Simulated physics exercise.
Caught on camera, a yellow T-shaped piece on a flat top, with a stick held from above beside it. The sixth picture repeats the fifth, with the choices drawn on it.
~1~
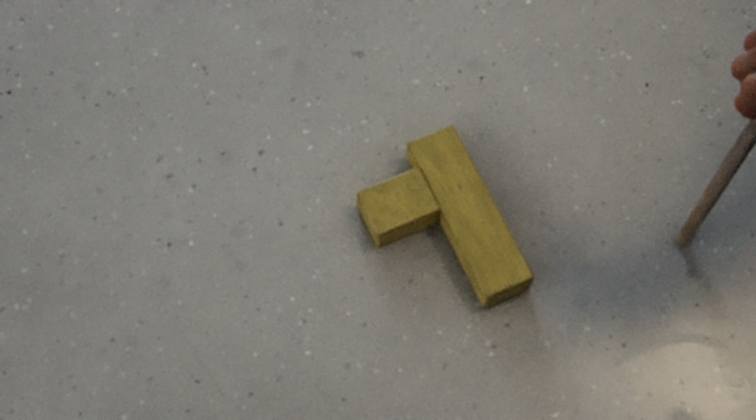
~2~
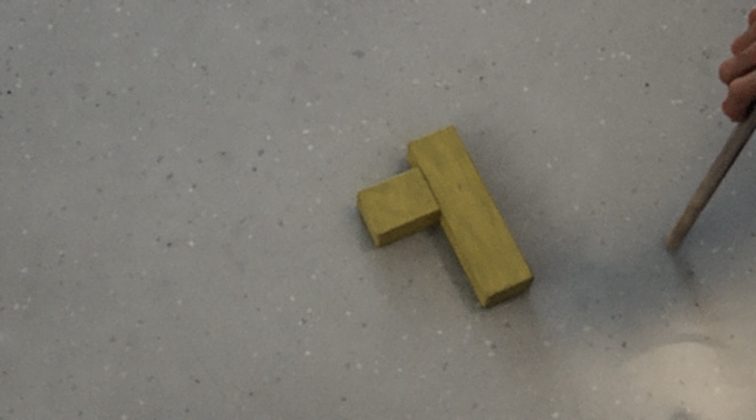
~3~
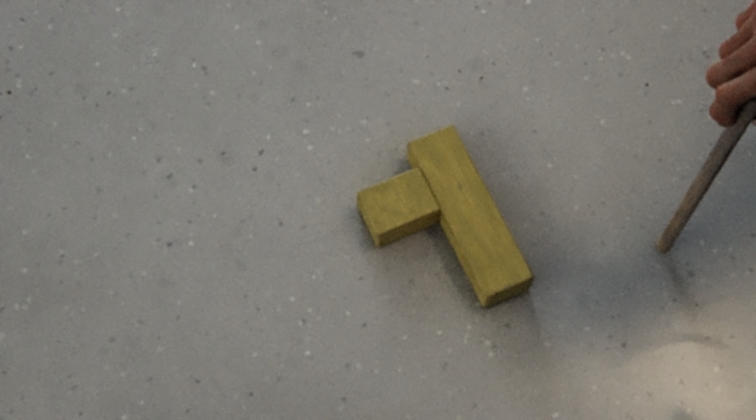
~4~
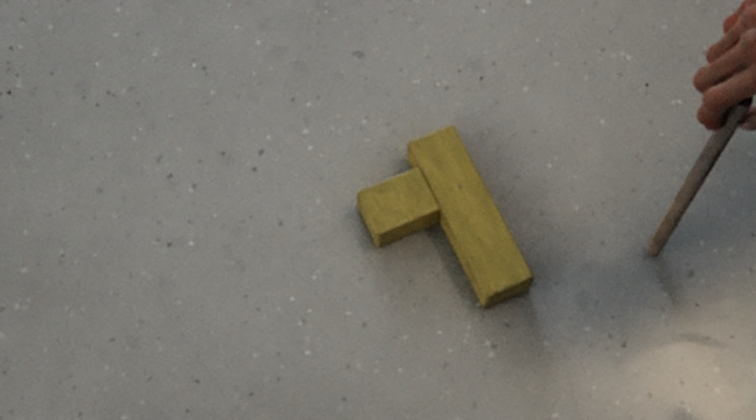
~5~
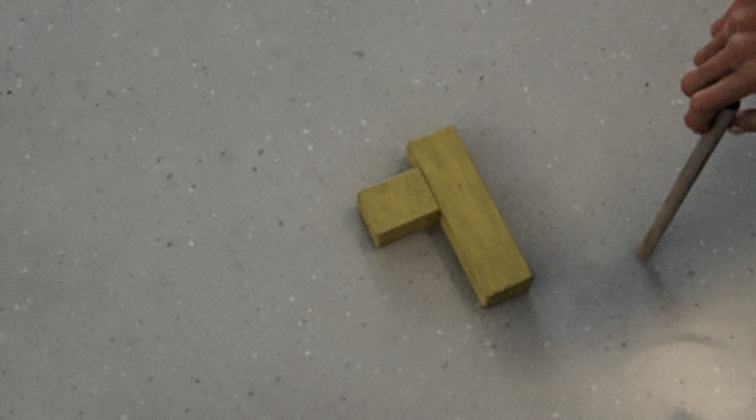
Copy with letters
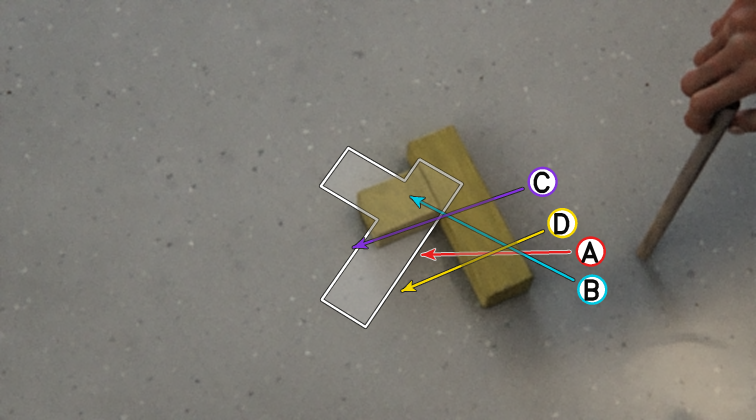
A hand holding a thin stick moved a short way to the left, the stick's tip sliding slightly down too, while the yellow T-shaped piece lay still on the speckled gray surface.
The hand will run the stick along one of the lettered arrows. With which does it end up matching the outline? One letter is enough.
D is the one.
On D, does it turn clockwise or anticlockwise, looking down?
Clockwise.
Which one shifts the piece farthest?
C.
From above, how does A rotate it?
Clockwise.
On the marked copy, A from (570, 252) to (422, 255); B from (574, 280) to (411, 197); C from (523, 189) to (354, 247); D from (543, 231) to (402, 291).
Following D. Soon after the start, foot of the stick (491, 254), piece (452, 212).
Later, foot of the stick (441, 275), piece (418, 223).
In the end, foot of the stick (402, 292), piece (396, 229); it fills the outline.
As for the rest, A leaves the piece out of the outline, at (401, 207); B leaves the piece out of the outline, at (381, 196); C leaves the piece out of the outline, at (335, 263).
